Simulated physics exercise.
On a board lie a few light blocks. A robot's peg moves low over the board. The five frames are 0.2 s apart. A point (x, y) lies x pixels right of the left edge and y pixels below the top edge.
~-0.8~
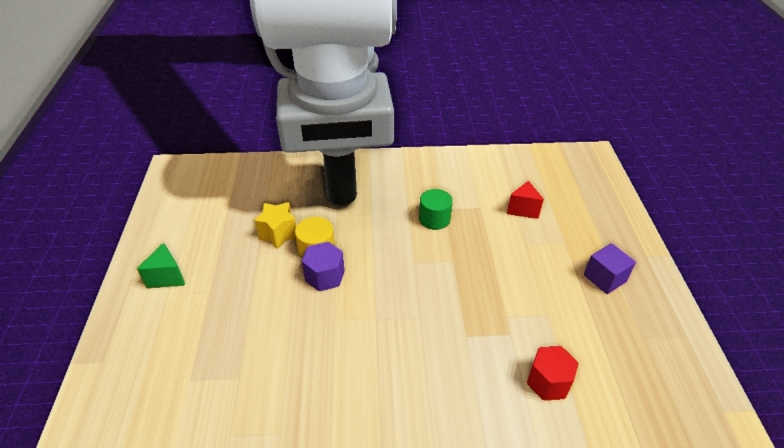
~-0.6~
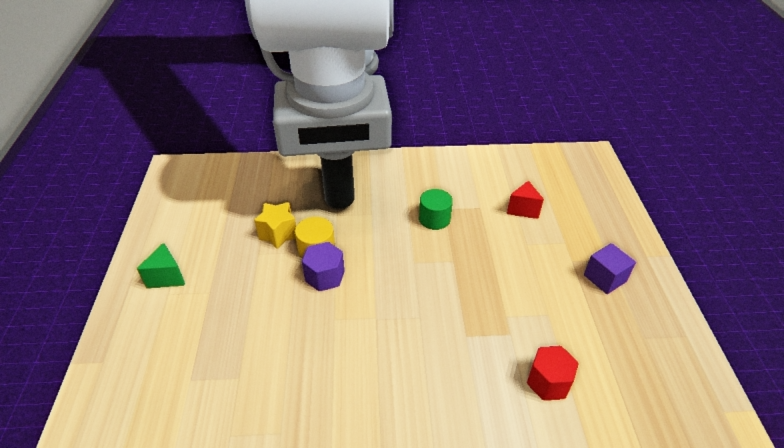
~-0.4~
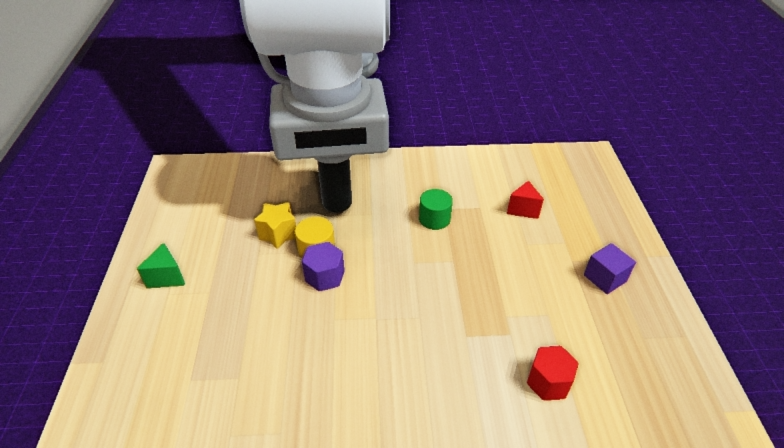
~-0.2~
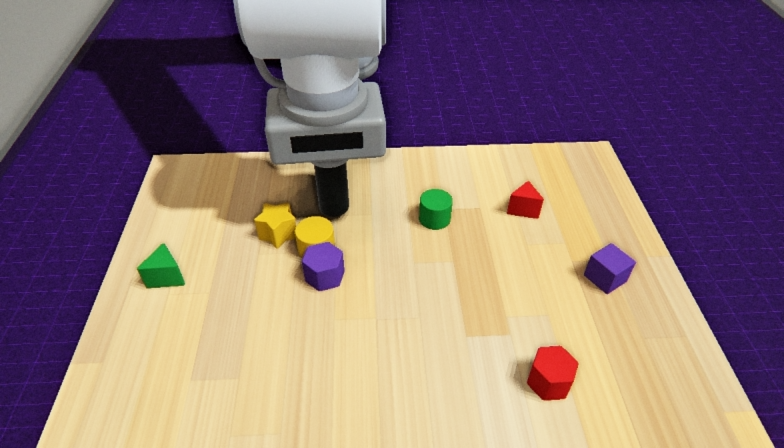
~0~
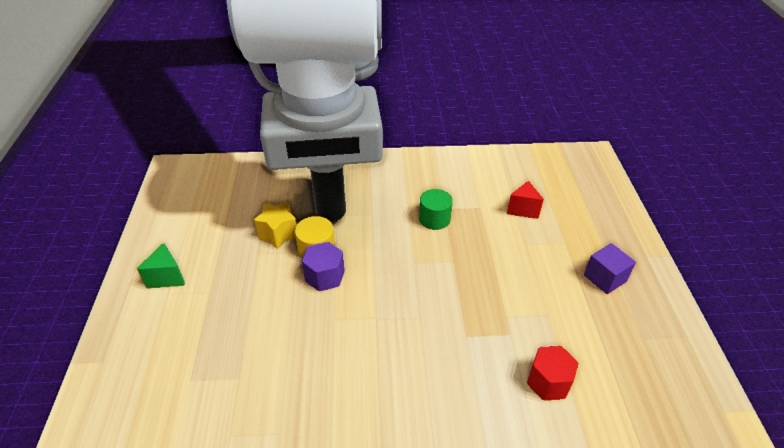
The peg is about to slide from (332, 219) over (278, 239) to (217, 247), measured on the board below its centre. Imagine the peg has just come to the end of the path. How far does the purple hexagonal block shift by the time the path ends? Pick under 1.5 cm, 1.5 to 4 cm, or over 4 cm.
Short of 1.5 cm.
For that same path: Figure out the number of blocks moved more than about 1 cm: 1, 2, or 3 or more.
Here I'd predict two blocks moving more than 1 cm.
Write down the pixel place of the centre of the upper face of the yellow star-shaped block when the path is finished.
I'd expect the centre of its top face to be at (179, 230).
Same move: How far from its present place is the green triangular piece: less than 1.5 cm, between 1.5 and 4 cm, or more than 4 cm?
The green triangular piece moves under 1.5 cm.
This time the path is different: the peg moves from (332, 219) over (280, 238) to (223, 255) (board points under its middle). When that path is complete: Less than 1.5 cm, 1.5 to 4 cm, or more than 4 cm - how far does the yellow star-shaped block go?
Displacement: Past 4 cm.
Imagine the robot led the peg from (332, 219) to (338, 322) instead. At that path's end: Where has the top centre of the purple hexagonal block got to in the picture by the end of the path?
(310, 332)
What follows on the original path. One third of the way, peg (295, 227); yellow star-shaped block (262, 217); yellow cylinder (302, 237); purple hexagonal block (324, 260).
Two thirds of the way, peg (256, 237); yellow star-shaped block (221, 226), turned 15° clockwise; yellow cylinder (300, 238); purple hexagonal block (324, 260).
At the end, peg (215, 241); green triangular piece still; yellow star-shaped block (179, 230), turned 15° clockwise; yellow cylinder (300, 238); purple hexagonal block (324, 260).
